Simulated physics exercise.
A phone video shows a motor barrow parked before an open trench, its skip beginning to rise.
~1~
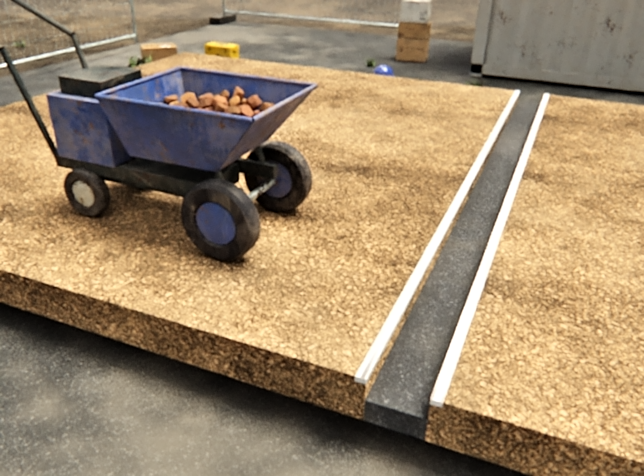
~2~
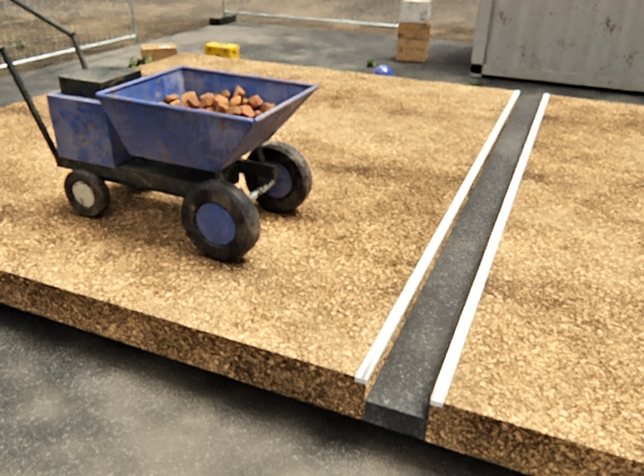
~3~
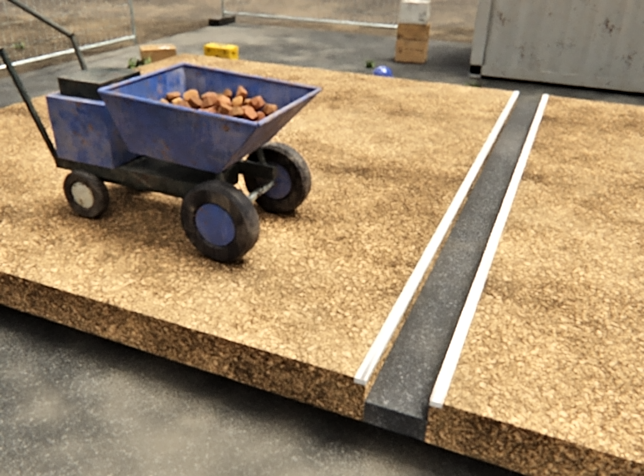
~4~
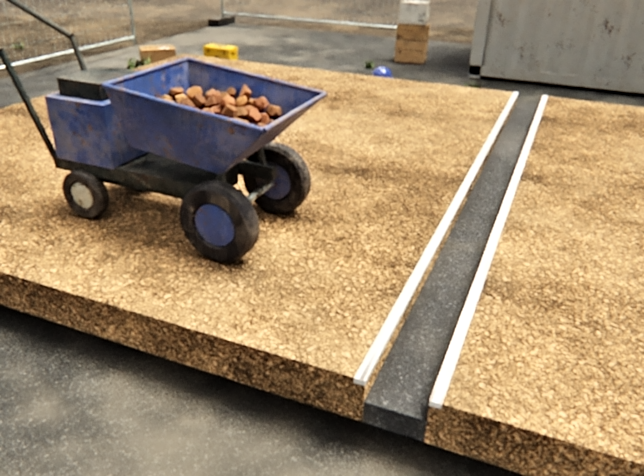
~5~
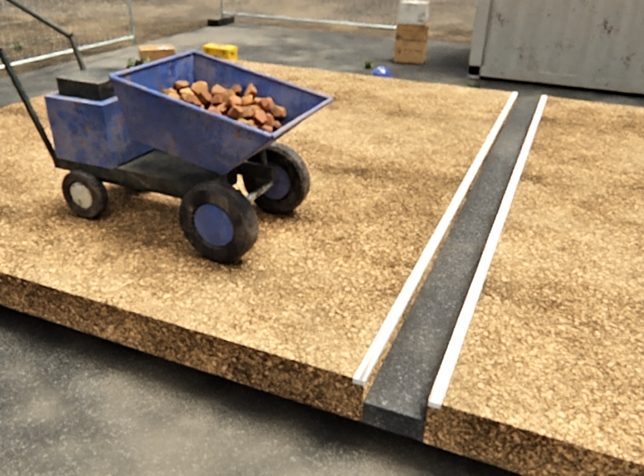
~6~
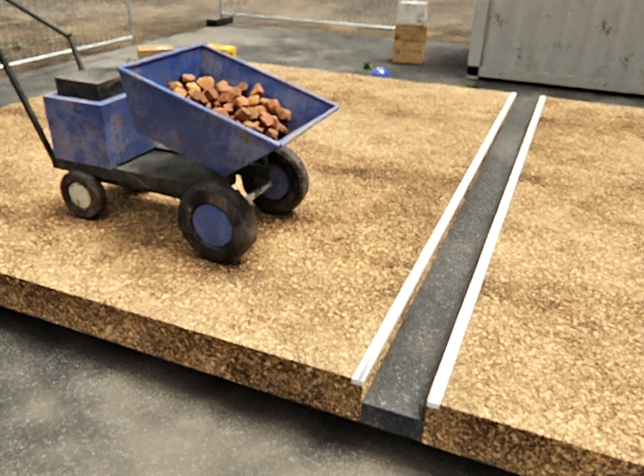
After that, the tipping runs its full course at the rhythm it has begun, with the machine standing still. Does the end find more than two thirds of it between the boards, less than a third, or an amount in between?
Most likely the part landing in the trench will be short of a third.
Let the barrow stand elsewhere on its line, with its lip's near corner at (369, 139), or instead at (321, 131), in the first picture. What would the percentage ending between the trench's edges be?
Well, you'd get roughly 30 per cent from the first place and roughly 60 per cent from the second.
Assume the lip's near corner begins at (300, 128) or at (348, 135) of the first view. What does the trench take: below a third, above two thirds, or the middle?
Note - position 1: Between a third and two thirds; position 2: The middle third.
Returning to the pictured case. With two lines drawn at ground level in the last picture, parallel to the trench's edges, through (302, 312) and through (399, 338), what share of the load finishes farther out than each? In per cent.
In order: 70 percent, then 10 percent.
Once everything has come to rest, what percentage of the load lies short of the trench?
My estimate is around 55 percent.
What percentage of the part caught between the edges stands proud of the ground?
5 per cent or so.
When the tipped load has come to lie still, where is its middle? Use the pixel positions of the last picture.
Roughly pixel (392, 260).
Soon, skip tipped steeply; all in the skip.
A while on, skip tipped right over; most in the skip; a small part short of the trench; a stray few falling.
Towards the end, skip tipped right over; about a third in the skip; about half short of the trench; a small part in or heaped over the trench.
Finally, skip tipped right over; about a quarter in the skip; about half short of the trench; a small part in or heaped over the trench; none beyond it.
